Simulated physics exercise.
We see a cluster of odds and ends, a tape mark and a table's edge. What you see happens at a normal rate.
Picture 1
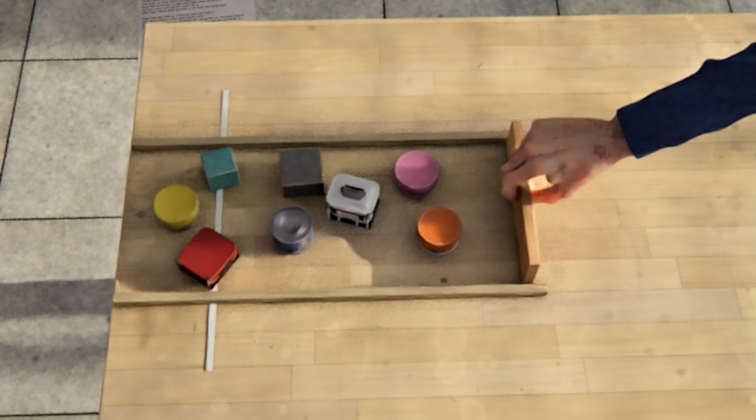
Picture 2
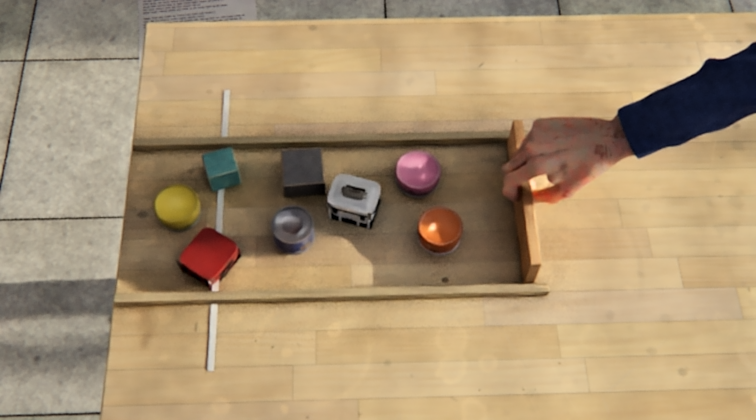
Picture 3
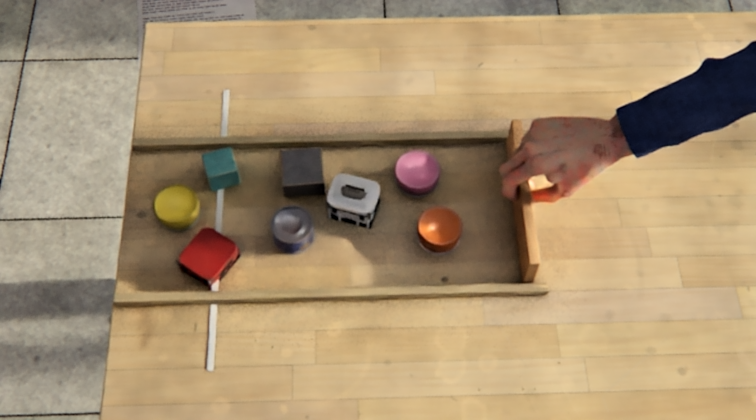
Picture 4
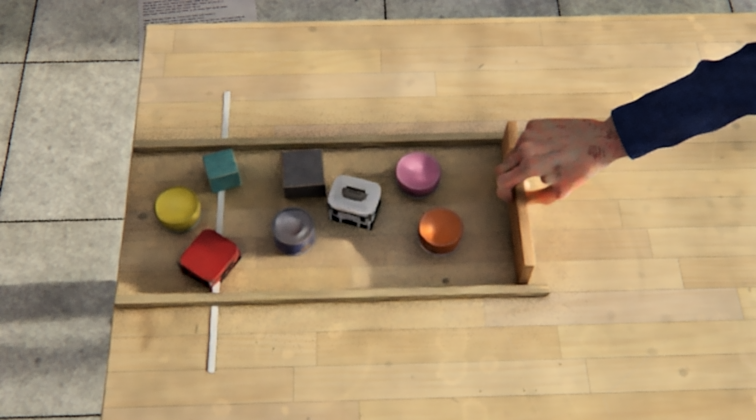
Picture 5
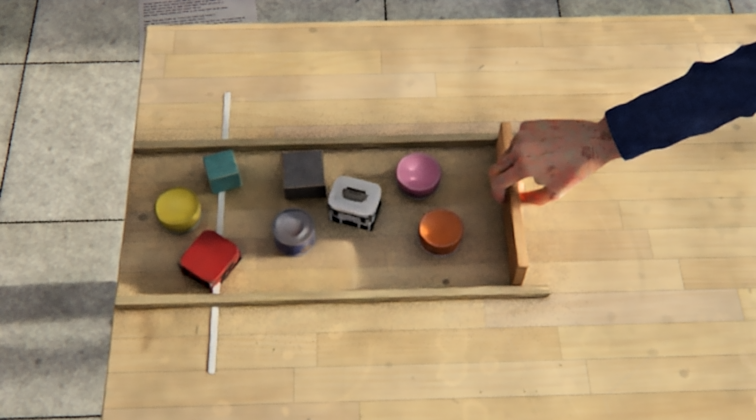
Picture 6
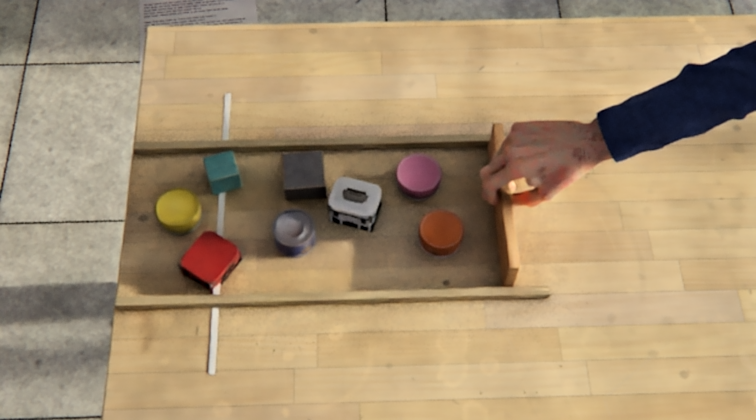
On a pale wooden table beside grey floor tiles, seen from above, two long rails form an open channel crossed by a strip of white tape. Inside sit a yellow pot, red case and turquoise block at left, a grey block, bluish-purple pot and white-and-black case mid-channel, and pink and orange pots at right. A dark-sleeved hand slides the end board slightly left while the objects stay put.
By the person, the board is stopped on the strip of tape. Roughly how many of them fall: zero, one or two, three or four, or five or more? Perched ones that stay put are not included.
Those that leave the table: One or a pair.
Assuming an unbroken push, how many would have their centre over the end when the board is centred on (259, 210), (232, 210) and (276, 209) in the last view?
Result per place: 0; 0; 0.
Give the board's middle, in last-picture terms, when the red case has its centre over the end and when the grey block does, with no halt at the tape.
The middle is at (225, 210) when it's the red case, and at (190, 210) when it's the grey block.
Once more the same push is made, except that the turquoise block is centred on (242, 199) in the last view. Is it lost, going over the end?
It remains.
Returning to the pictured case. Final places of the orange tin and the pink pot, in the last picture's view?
Roughly (196, 250), and the other roughly (200, 180).
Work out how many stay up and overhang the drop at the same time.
Overhang count: 1.
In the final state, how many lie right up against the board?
That makes 2.
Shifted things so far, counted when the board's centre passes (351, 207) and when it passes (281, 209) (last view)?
At the one place 5, at the other 7.
Early on, none off yet; yellow pot at rest near (179, 212); red case at rest near (211, 261); turquoise block at rest near (223, 173).
A while later, none off yet; yellow pot moving near (172, 212); red case travelled about its own width near (160, 267); turquoise block travelled well along near (166, 170).
Finally, the number that fall off is one or two; lost, turquoise block and red case.
